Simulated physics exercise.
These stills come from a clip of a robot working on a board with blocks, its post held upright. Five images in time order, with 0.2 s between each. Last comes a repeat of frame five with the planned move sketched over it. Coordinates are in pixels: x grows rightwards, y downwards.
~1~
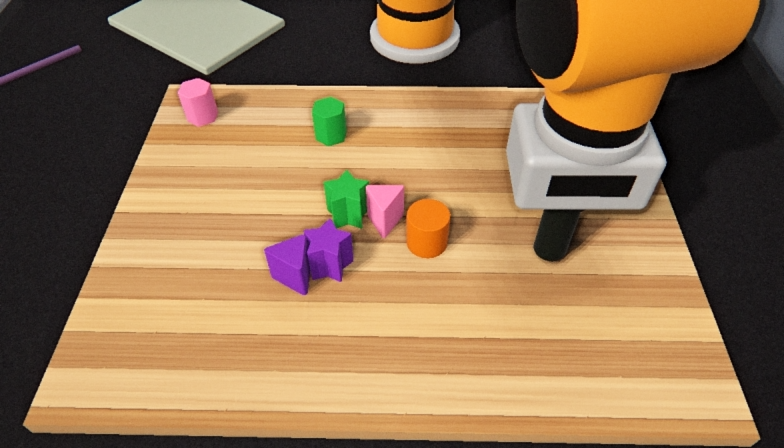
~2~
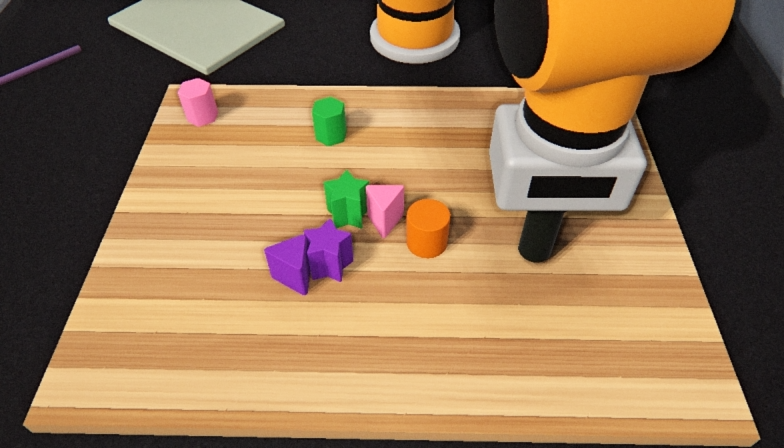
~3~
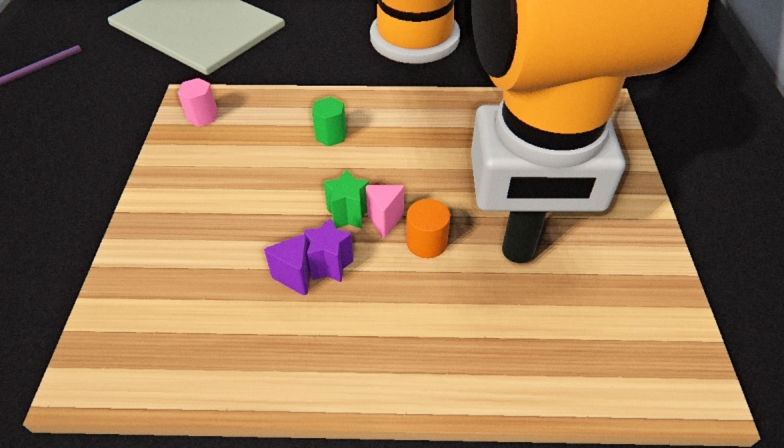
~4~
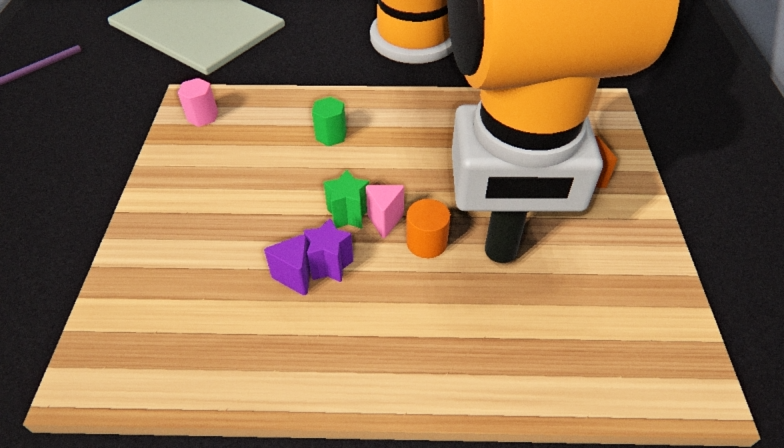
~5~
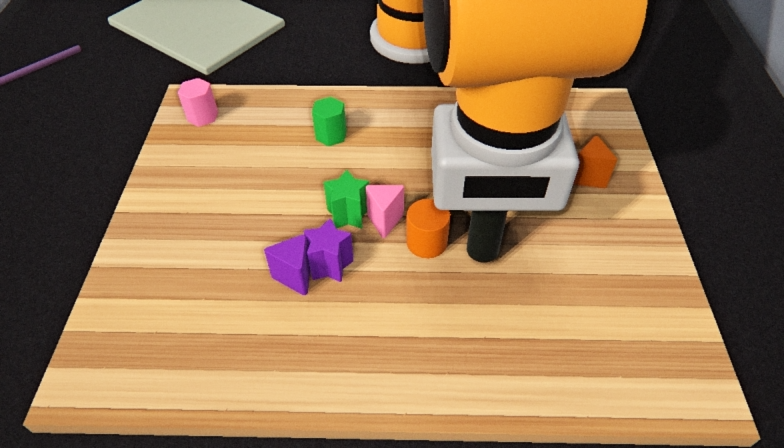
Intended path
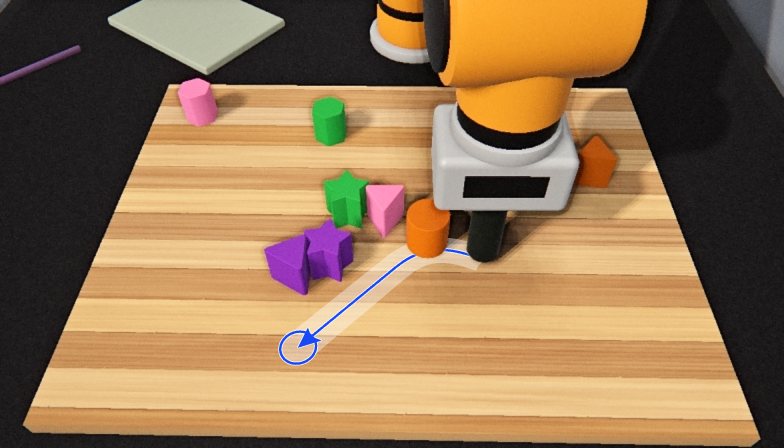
At the start, a robot arm holds a dark post over the right side of a striped wooden board scattered with colourful blocks. The arm slides steadily left toward the orange round block, uncovering another orange block behind it, and ends close beside the round one, while the blocks stay still.
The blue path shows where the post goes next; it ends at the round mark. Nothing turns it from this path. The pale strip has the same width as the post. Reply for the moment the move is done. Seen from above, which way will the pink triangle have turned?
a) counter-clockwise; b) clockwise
(b)
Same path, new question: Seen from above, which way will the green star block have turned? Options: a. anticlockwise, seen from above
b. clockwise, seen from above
I'll go with a - anticlockwise, seen from above.
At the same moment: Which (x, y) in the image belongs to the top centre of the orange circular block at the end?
About (381, 211).
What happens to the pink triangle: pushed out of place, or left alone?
It's moved.
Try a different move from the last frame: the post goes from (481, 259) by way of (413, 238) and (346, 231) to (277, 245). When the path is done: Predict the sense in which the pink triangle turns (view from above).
Prediction: Clockwise.
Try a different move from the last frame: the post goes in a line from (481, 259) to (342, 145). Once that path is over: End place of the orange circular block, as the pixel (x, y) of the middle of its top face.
About (406, 208).
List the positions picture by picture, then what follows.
The first picture shows lower end of the post (549, 249), tops of blocks, purple star block (326, 237), green star block (346, 186), pink triangle (384, 194), orange circular block (429, 214).
The second picture shows post (534, 250), blocks as before.
The third picture shows post (518, 251), blocks as before.
The fourth picture shows post (501, 251), blocks as before.
The fifth picture shows post (482, 250), purple star block (326, 237), green star block (346, 186), pink triangle (384, 194), orange circular block (429, 214).
The drawn path runs from (481, 259) by way of (412, 257) and (358, 299) to (298, 347).
The first path, step by step. One third of the way, post (411, 249); green star block (340, 183), turned 20° anticlockwise; pink triangle (372, 185), turned 20° clockwise; orange circular block (385, 209).
Two thirds of the way, post (355, 292); green star block (340, 183), turned 20° anticlockwise; pink triangle (372, 185), turned 20° clockwise; orange circular block (381, 211).
At the end, post (296, 340); purple star block not moved; green star block (340, 183), turned 20° anticlockwise; pink triangle (372, 185), turned 20° clockwise; orange circular block (381, 211).
